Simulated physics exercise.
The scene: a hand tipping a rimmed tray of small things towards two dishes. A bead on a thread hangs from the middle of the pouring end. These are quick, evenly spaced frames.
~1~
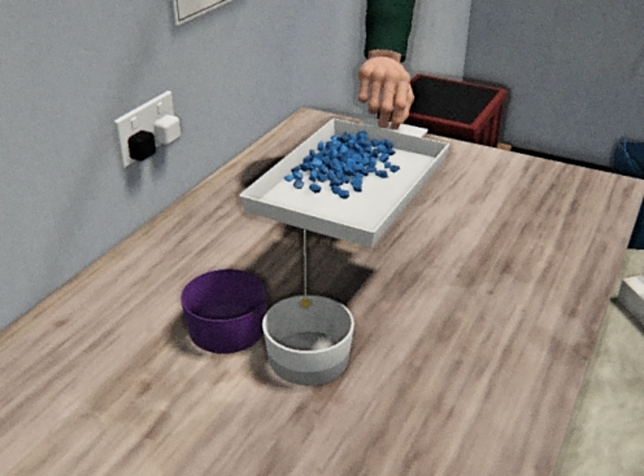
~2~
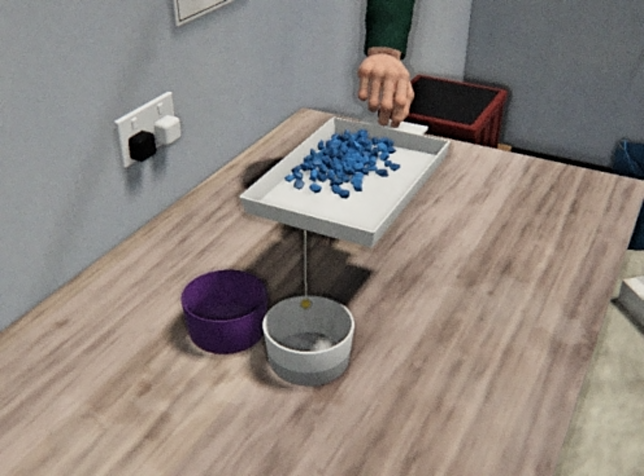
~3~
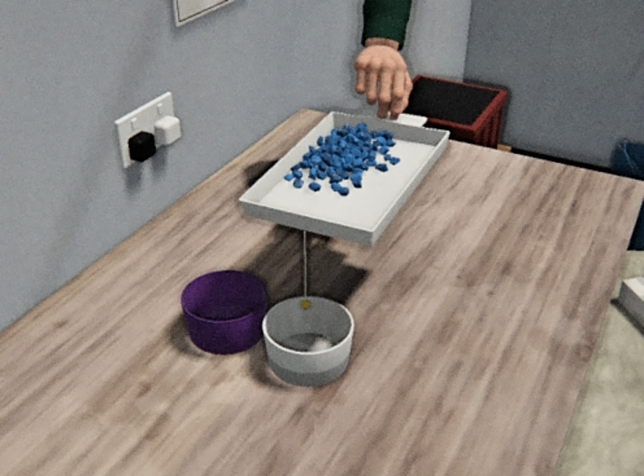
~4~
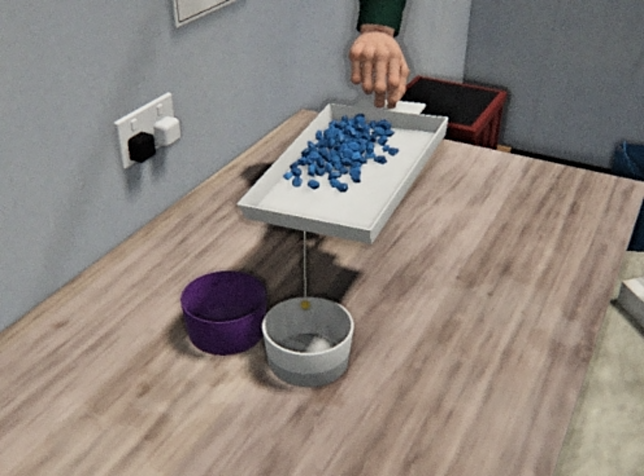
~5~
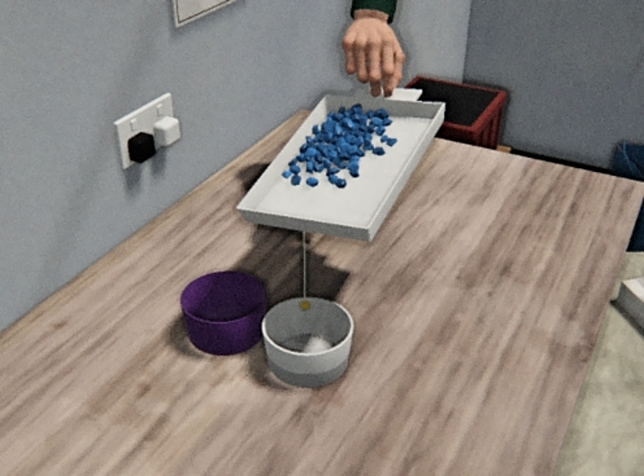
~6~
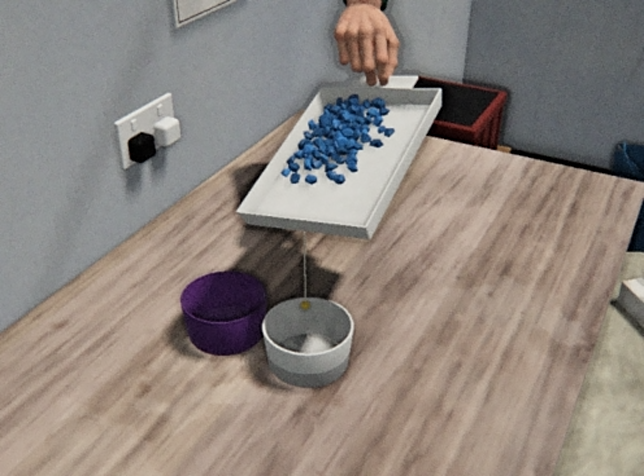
At the start, a hand holds a white rimmed tray of blue stones level above a wooden table, near a purple dish and a white dish. The hand then lifts the far end and moves slightly left, and the tray tilts steadily, its pouring end dipping at the left corner, while the dishes stay still.
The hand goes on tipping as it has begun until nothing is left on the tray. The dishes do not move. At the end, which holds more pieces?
The left-hand dish gets more.
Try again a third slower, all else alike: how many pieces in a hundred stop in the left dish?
It comes to 80 per cent or so.
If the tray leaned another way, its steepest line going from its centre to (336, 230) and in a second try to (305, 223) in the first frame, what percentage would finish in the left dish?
The first gives 0 %, the second 10 %.
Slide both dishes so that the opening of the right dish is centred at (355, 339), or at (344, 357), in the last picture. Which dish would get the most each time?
One: The left dish. Two: The left dish.
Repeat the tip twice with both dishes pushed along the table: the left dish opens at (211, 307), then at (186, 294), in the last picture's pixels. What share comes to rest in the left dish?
Near 70 % and 20 %.
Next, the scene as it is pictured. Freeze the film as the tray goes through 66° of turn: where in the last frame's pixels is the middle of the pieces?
Roughly at (265, 197).
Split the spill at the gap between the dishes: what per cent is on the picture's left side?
Roughly 60 in a hundred.
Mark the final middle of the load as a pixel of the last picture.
At about (231, 327).
Soon after the last picture, tray tipped steeply; nearly all on the tray; a small part in the air.
A little later, tray tipped past a quarter turn; about a quarter on the tray; about two thirds in the left dish; a small part outside both; a small part in the air.
Later still, tray tipped past a quarter turn; a stray few in the right dish; most in the left dish; a small part outside both.
At rest, tray tipped past a quarter turn; a stray few in the right dish; most in the left dish; a small part outside both.
